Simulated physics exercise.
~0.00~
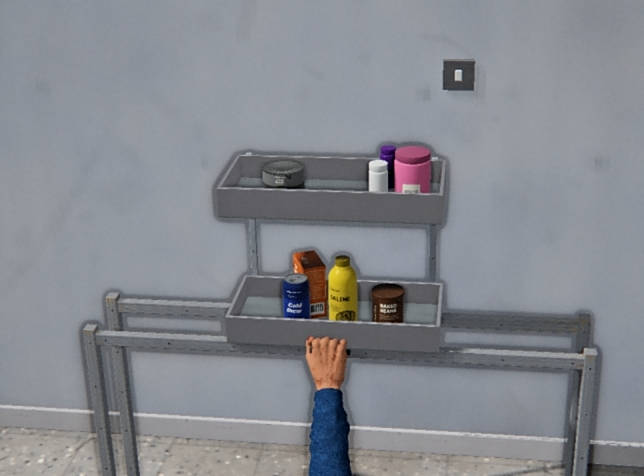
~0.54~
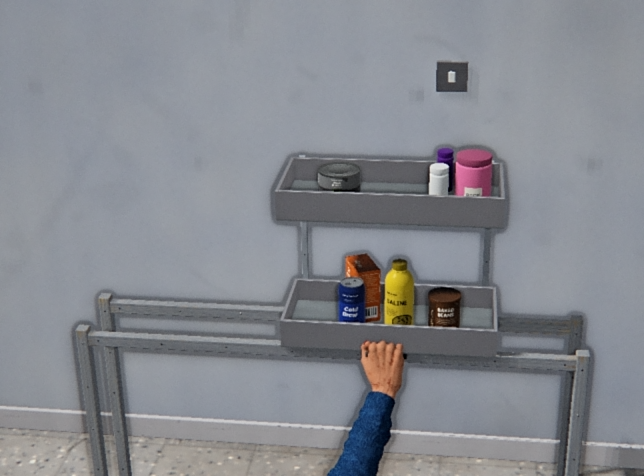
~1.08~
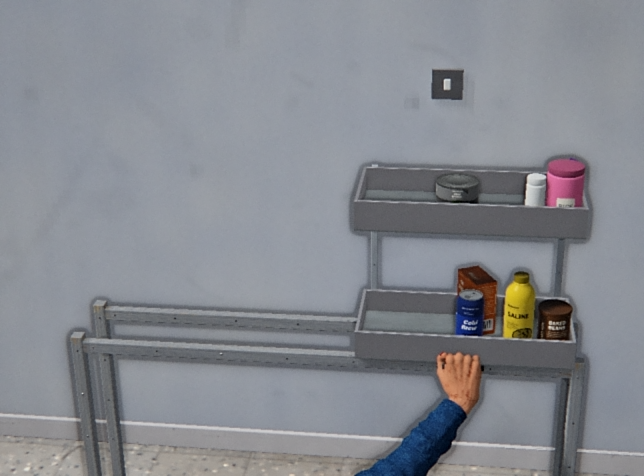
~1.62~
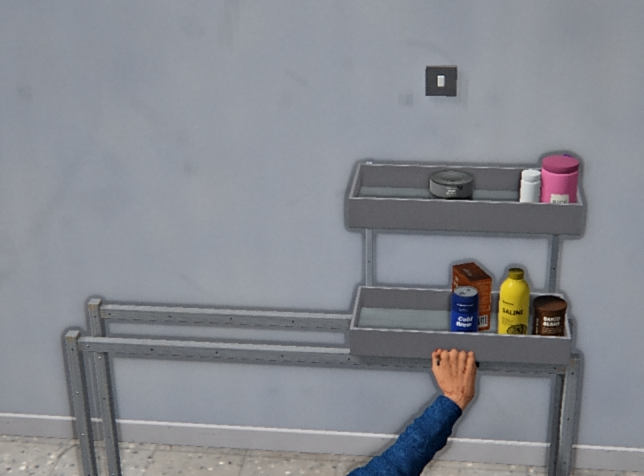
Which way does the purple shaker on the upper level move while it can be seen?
It moves to the right, carried along with the tray.
